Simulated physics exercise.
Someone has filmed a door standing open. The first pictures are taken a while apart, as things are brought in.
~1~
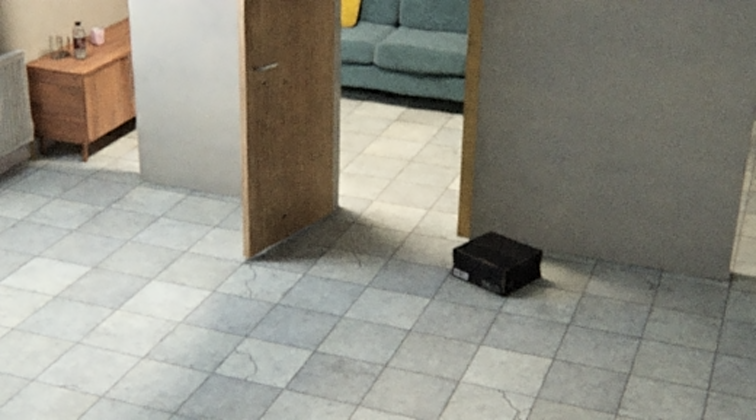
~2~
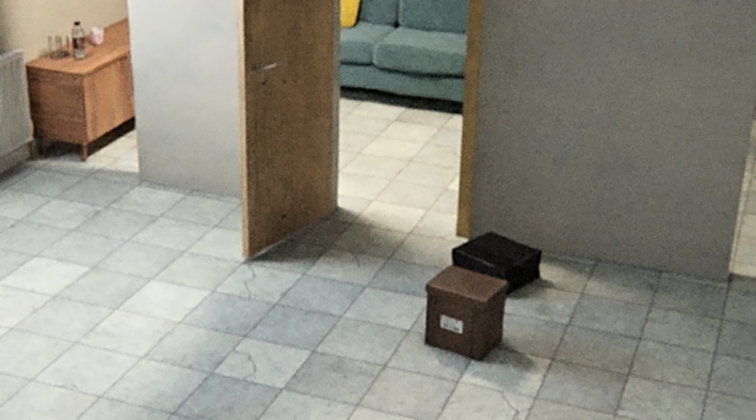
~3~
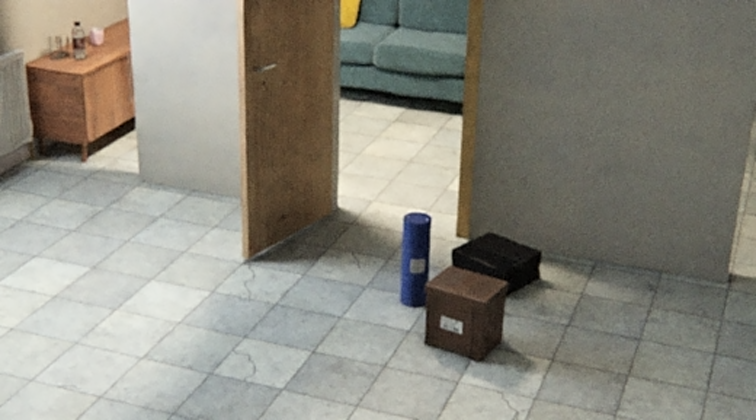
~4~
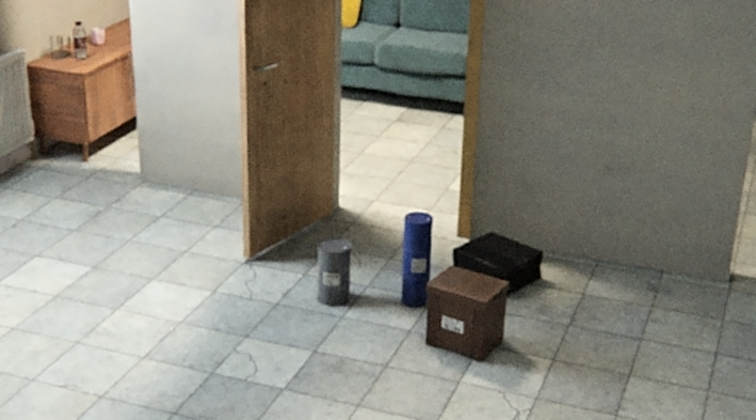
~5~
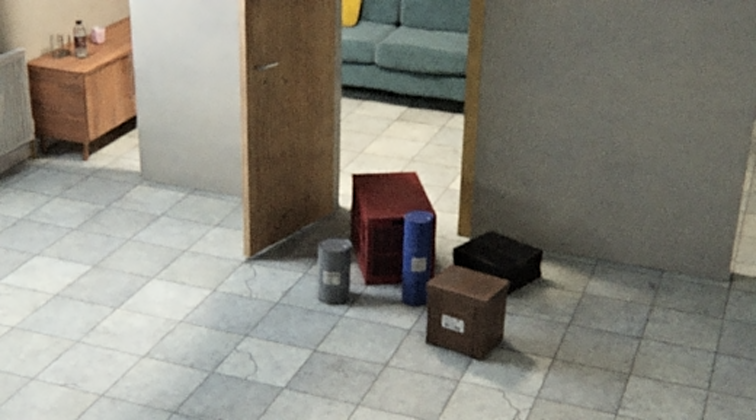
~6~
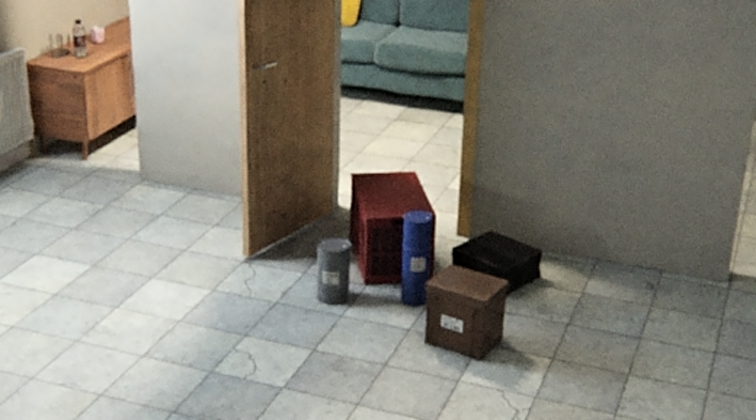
To begin with, a wooden door stands wide open beside a black box on a tiled floor, with a green sofa in the room beyond. A brown box appears in front of it, then a blue canister, a grey canister to the left and a red chest behind them, while the door stays still.
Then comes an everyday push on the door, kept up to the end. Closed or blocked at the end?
The door jams.
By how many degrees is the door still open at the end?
About 55°.
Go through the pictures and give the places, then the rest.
In the first frame, door wide open and still.
In the second frame, door wide open and still; black box (496, 263).
In the third frame, door wide open and still; blue canister (416, 260); brown tote (465, 313).
In the fourth frame, door wide open and still; grey canister (334, 272); black box (497, 263).
In the fifth frame, door wide open and still; blue canister (417, 259); brown tote (466, 312).
In the sixth frame, door wide open and still; red chest (391, 226); grey canister (334, 271).
Then, 0.80 s on from there, open by 90°.
Then, 1.30 s on from there, open by 71°.
In the end, open by 57°; all 5 unmoved. At the end, from the last picture's camera, red chest near (392, 226).
